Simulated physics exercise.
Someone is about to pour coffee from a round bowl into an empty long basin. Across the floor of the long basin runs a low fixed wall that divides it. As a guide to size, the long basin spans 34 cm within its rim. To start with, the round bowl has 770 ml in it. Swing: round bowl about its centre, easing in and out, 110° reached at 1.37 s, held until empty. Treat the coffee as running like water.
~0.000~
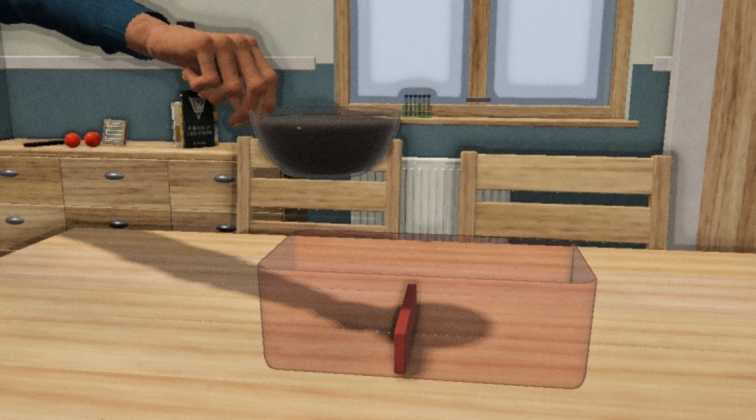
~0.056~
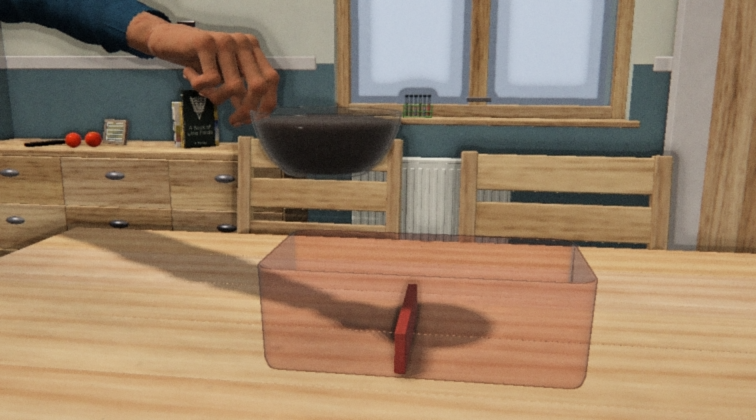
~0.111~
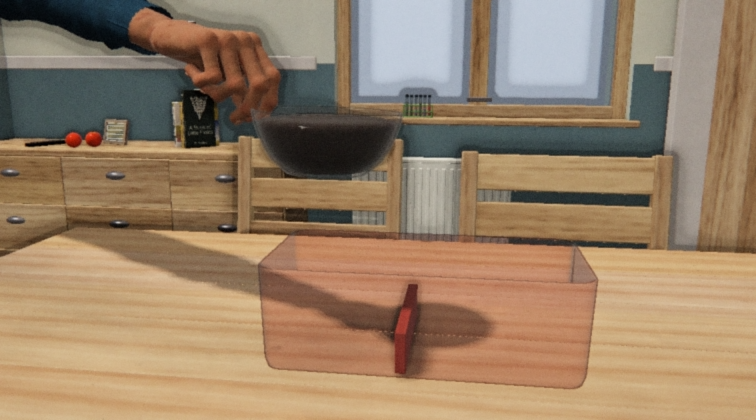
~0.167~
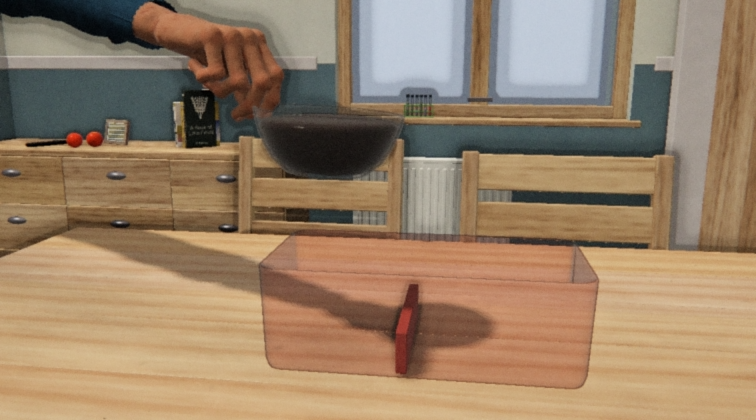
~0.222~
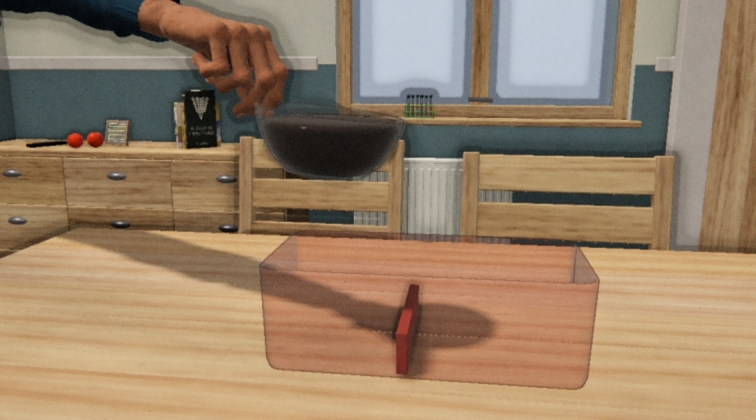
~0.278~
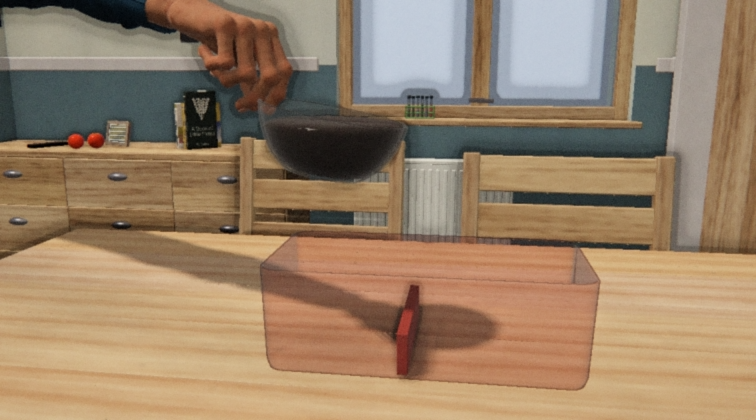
In a kitchen or dining room with blue-green lower walls, the view looks straight across a pale wooden table toward chairs, drawers and a window. A hand at upper left holds a clear round bowl of dark coffee above an empty, see-through reddish long basin with a small red wall inside. The bowl slowly tilts slightly, its right side dipping, while the camera stays still.
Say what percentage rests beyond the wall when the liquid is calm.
Roughly 87 per cent rests beyond the wall.
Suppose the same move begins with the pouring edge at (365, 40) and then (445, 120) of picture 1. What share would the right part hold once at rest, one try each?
Respectively about 80 and 95 percent.
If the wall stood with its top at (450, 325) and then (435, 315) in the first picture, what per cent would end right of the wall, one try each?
Try 1: 55 %; try 2: 70 %.
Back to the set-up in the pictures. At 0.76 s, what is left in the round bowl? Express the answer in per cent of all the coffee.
34 %.
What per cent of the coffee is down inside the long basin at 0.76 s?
About 34%.
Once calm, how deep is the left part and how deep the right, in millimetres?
Depths at rest: Left around 4 mm, right around 24 mm.
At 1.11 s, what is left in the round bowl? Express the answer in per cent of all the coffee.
Roughly 0 per cent.
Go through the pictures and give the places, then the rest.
In the first frame, it leans 0°; its right rim is at (400, 114); the coffee meets the walls at (260, 121) and (396, 122); the long basin's rim runs from (277, 249) to (584, 261); the wall's top is at (407, 307).
In the second frame, it leans 0°; its right rim is at (401, 115); the coffee meets the walls at (261, 120) and (397, 122).
In the third frame, it leans 2°; its right rim is at (401, 116); the coffee meets the walls at (262, 119) and (398, 123).
In the fourth frame, it leans 4°; its right rim is at (403, 119); the coffee meets the walls at (264, 119) and (400, 123).
In the fifth frame, it leans 7°; its right rim is at (405, 124); the coffee meets the walls at (266, 119) and (402, 125).
In the sixth frame, it leans 11°; its right rim is at (406, 130); the coffee meets the walls at (268, 120) and (405, 126).
By 0.76 s the tilt is 64° and 34 per cent is still to pour, 0 is left of the wall and 33 right of it.
By 1.11 s the tilt is 100° and 0 per cent is still to pour, 10 is left of the wall and 87 right of it.
By 1.47 s the tilt is 110° and 0 per cent is still to pour, 12 is left of the wall and 88 right of it.
By 1.87 s the tilt is 110° and 0 per cent is still to pour, 12 is left of the wall and 87 right of it.
At rest 12 per cent lies left of the wall, 87 right of it and 1 outside.
